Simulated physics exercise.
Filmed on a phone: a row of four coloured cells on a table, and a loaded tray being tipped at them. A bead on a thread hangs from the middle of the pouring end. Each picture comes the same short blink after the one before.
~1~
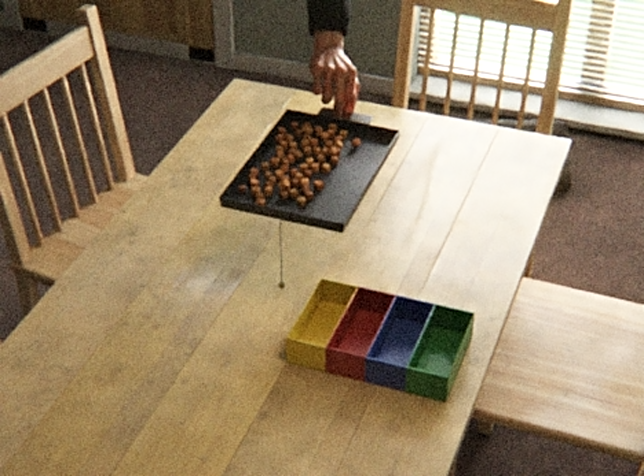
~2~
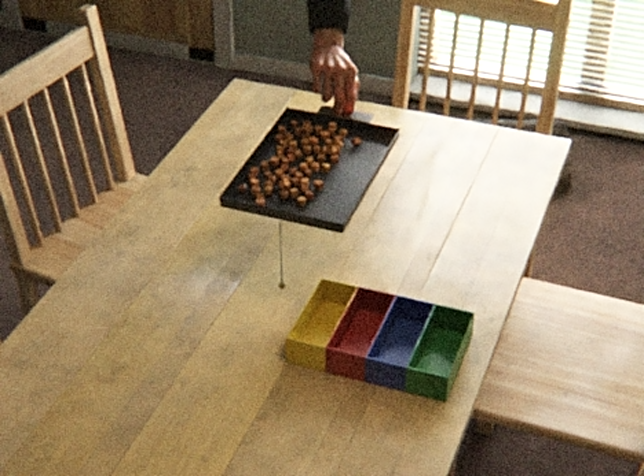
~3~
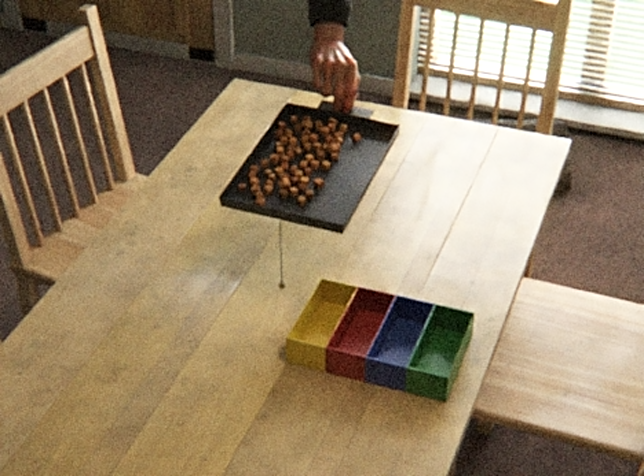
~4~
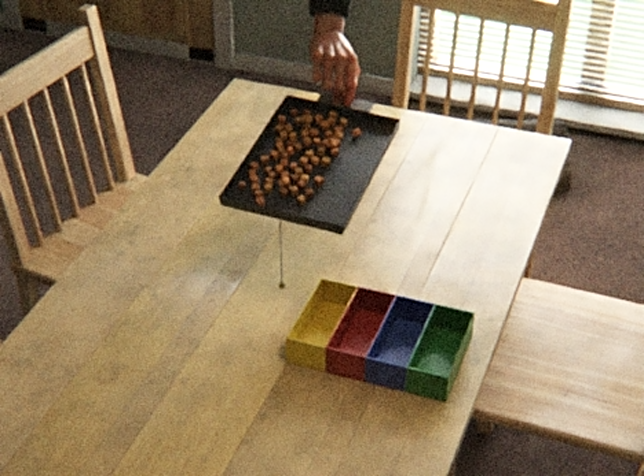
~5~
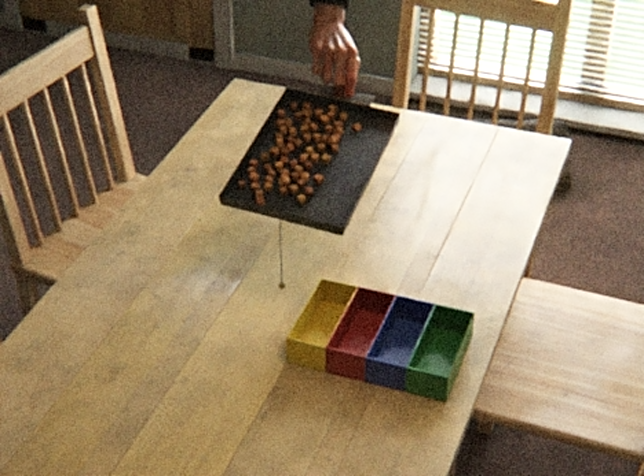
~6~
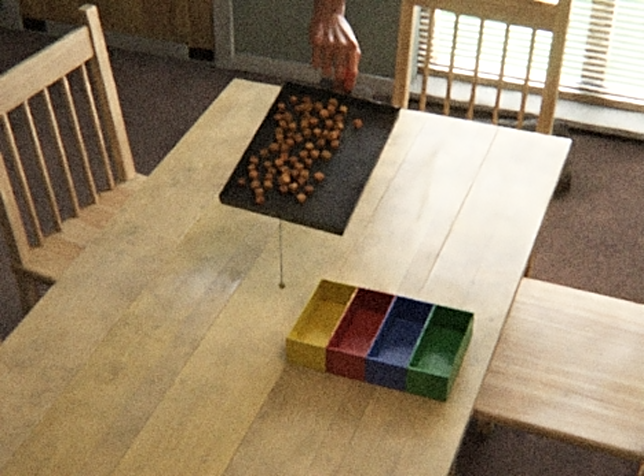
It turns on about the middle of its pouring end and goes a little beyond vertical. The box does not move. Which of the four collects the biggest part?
The yellow one ends fullest.
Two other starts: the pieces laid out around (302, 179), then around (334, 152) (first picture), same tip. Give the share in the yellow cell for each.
First some 30, then 50 per cent.
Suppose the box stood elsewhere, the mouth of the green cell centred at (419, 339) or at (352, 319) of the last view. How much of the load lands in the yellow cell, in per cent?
In turn 40 and 0 in a hundred.
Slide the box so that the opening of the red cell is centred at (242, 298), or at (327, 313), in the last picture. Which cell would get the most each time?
The first try: The green cell. The second: The cell in red.
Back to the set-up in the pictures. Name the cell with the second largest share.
In second place: The cell in red.
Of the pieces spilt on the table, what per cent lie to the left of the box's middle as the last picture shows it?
Near 100 %.
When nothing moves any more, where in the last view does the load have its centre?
Close to (302, 350).
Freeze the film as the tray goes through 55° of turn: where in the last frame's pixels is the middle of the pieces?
At about (301, 200).
Just after the last frame, tray tipped steeply; almost all on the tray; just a few in the red cell; just a few in the yellow cell; just a few falling or outside the box.
A moment on, tray tipped right over; almost all on the tray; about a tenth in the red cell; just a few in the yellow cell.
Further on, tray tipped past a quarter turn; roughly a third in the yellow cell; about a tenth in the red cell; roughly half falling or outside the box.
When it is over, tray tipped past a quarter turn; roughly a third in the yellow cell; about a tenth in the red cell; not one in the green cell; not one in the blue cell; roughly half outside the box.
